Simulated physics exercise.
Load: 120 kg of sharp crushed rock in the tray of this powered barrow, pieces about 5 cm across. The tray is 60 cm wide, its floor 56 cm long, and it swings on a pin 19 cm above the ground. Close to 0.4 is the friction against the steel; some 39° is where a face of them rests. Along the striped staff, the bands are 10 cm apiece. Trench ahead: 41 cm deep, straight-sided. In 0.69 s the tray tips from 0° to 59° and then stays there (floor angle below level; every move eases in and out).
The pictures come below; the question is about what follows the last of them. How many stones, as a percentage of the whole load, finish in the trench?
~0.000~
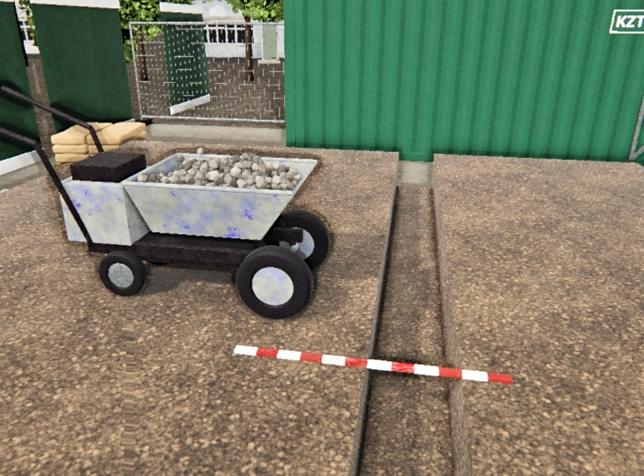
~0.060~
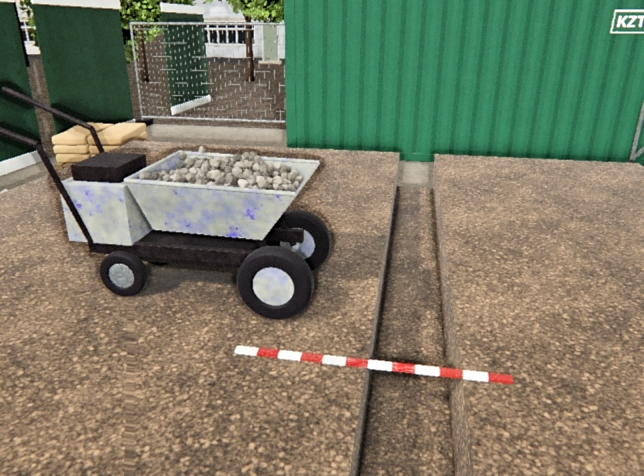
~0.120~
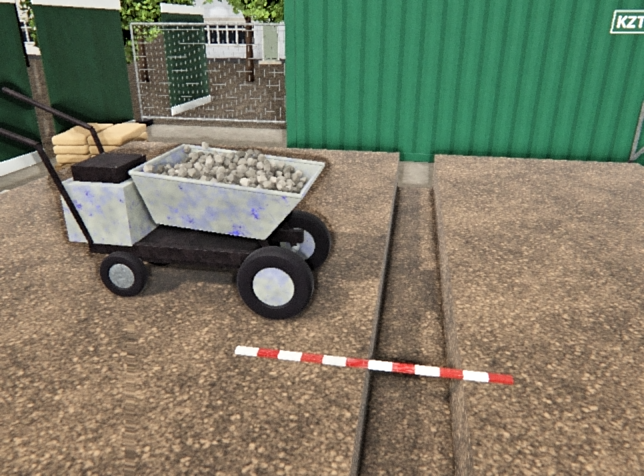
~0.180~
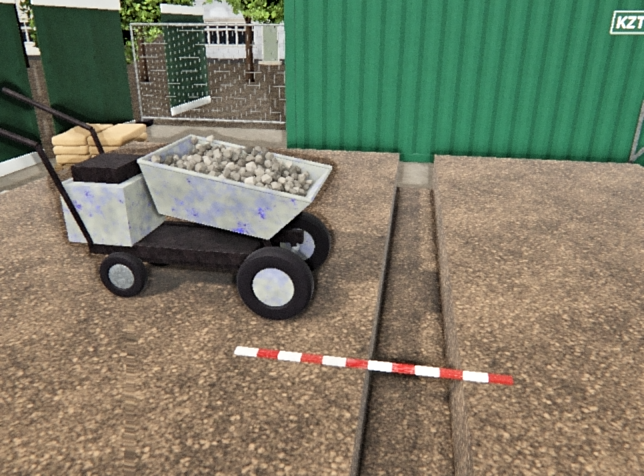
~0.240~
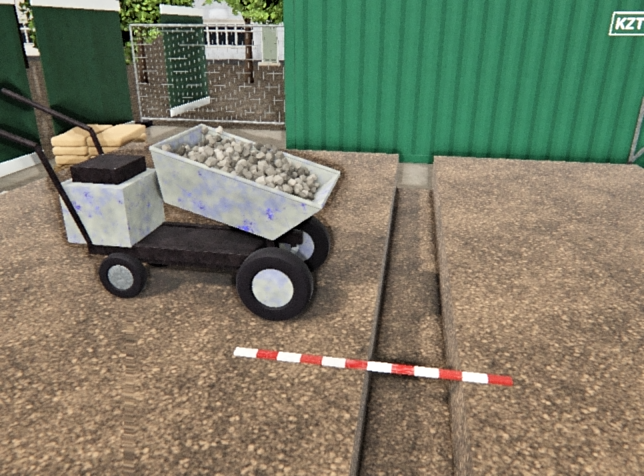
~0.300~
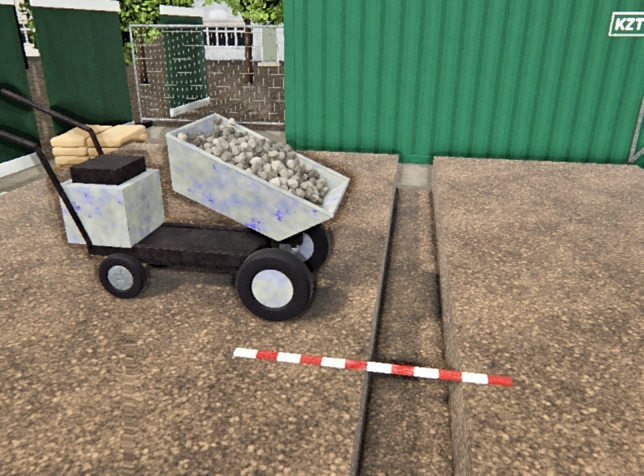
Roughly 46 per cent of the load ends up in the trench.
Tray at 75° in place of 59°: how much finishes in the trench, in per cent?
It would come to about 90 percent.
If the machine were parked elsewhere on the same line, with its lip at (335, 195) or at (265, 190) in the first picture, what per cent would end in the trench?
Result: Close to 25 then close to 45 per cent.
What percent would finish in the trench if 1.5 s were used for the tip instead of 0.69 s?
In that case some 35 per cent.
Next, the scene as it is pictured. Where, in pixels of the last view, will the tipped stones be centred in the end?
Roughly (421, 365), I'd say.
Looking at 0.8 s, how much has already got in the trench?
About 10%.
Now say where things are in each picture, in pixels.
In the first picture, lip at (293, 194), floor tilted 0°, highest stones at (235, 161).
In the second picture, the tray is at 1°, its lip at (296, 195); the top of the load is at (232, 159); the stones move at 0.3 m/s on average.
In the third picture, the tray is at 5°, its lip at (302, 197); the top of the load is at (223, 155); the stones move at 0.6 m/s on average.
In the fourth picture, the tray is at 10°, its lip at (311, 201); the top of the load is at (211, 150); the stones move at 0.9 m/s on average.
In the fifth picture, lip at (321, 208), floor tilted 16°, highest stones at (213, 139); the stones move at 1.1 m/s on average.
In the sixth picture, the tray is at 24°, its lip at (332, 216); the top of the load is at (223, 130); the stones move at 1.2 m/s on average.
After 0.5 s the floor is at 50°; 100 % in the tray; the foremost stones are at (351, 221).
After 0.8 s the floor is at 59°; 89 % in the tray, 1 % short of the trench, 10 % in the trench; the foremost stones are at (428, 288).
After 1.1 s the floor is at 59°; 57 % in the tray, 39 % in the trench, 4 % past the trench; the foremost stones are at (511, 313).
After 3.1 s the floor is at 59°; 50 % in the tray, 46 % in the trench, 4 % past the trench; the foremost stones are at (552, 314).
